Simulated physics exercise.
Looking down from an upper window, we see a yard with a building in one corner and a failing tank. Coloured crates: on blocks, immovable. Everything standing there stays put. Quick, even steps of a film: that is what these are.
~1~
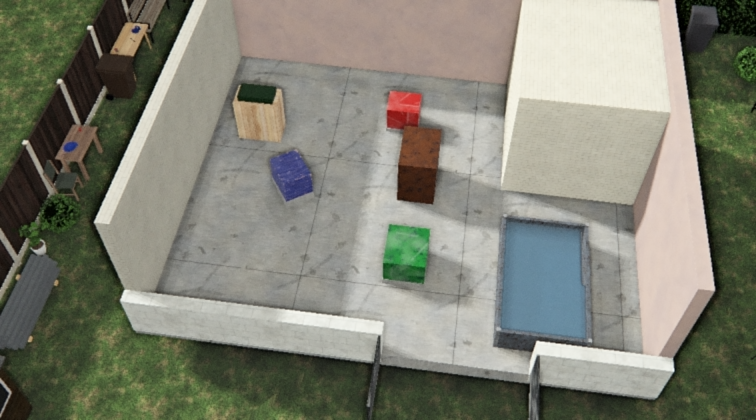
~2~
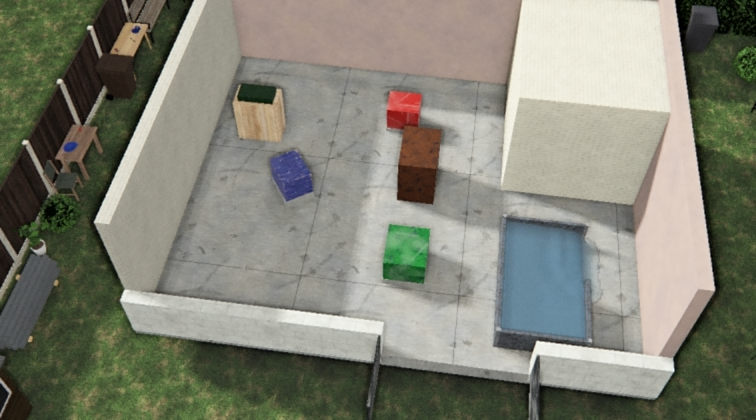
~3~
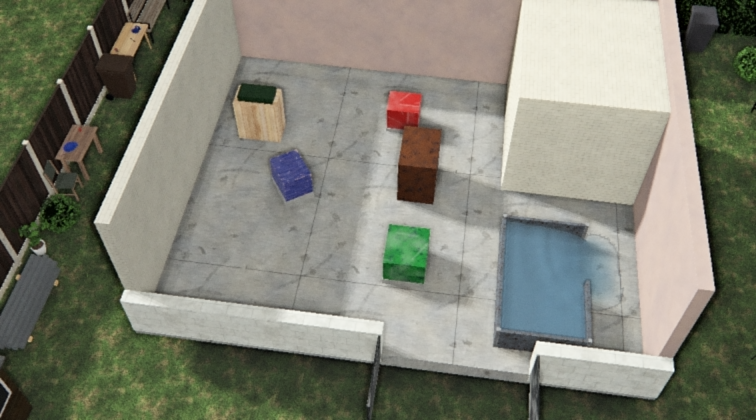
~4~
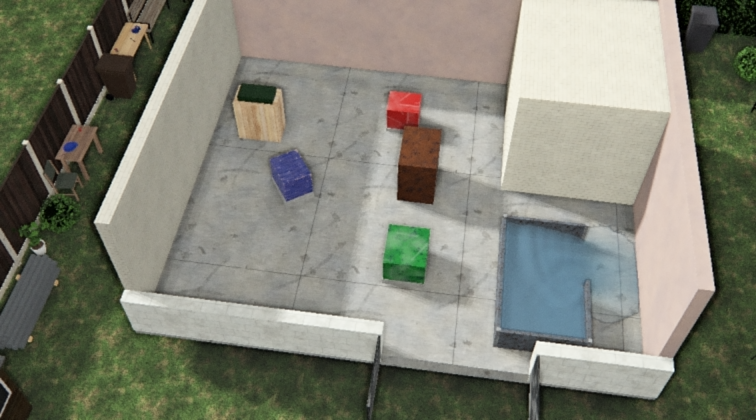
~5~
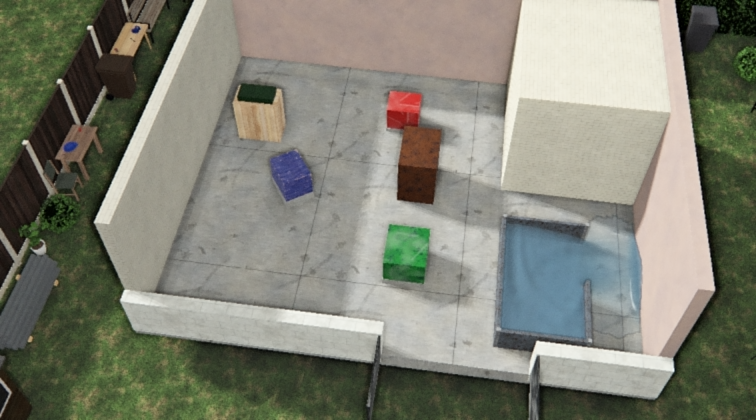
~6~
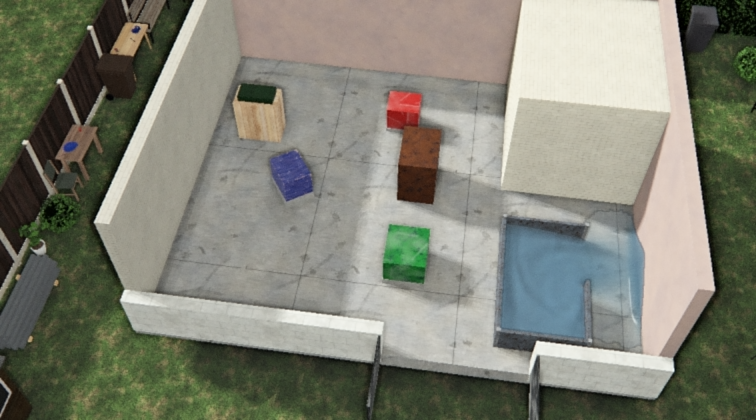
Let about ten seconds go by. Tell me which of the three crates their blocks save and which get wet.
In the end the blue crate is out of reach; the red crate is out of reach; the green crate is out of reach.
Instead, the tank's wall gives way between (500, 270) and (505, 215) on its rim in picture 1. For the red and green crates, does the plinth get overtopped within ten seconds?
Log: Red crate stays clear; green crate is doused.
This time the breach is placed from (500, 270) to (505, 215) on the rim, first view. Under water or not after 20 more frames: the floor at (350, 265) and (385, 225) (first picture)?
Untouched, then inundated.
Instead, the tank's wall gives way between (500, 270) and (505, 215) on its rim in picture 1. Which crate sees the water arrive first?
Answer: The green-painted one.
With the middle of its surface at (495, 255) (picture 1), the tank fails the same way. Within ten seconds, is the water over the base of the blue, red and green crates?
So the blue crate avoids the flood, the red crate avoids the flood, and the green crate avoids the flood as well.
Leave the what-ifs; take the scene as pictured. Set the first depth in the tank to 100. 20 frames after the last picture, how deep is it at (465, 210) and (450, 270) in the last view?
First spot 12 percent, second 0 percent.
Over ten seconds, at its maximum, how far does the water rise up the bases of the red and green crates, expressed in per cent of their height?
The first reaches around 30 in a hundred, the second around 70.
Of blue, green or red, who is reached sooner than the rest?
The green crate it is.
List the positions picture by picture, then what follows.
In the first frame, still water in the tank at (544, 278).
In the second frame, water pours out at (581, 265) and has run to (590, 243).
In the third frame, the front is at (599, 239), out from the gap at (581, 266).
In the fourth frame, the front is at (637, 306), out from the gap at (581, 266).
In the fifth frame, the front is at (632, 231), out from the gap at (581, 266).
In the sixth frame, water pours out at (581, 266) and has run to (631, 219).
A moment on, water covers 5 % of the floor; the blue crate not reached, the red crate not reached, the green crate not reached.
Next, water covers 15 % of the floor; the blue crate not reached, the red crate not reached, the green crate not reached.
Then, water covers 20 % of the floor; the blue crate not reached, the red crate not reached, the green crate water round its plinth.
Later, water covers 45 % of the floor; the blue crate water round its plinth, the red crate water round its plinth, the green crate water round its plinth.
In the end, water covers 65 % of the floor; the blue crate stayed above the water, the red crate stayed above the water, the green crate stayed above the water.
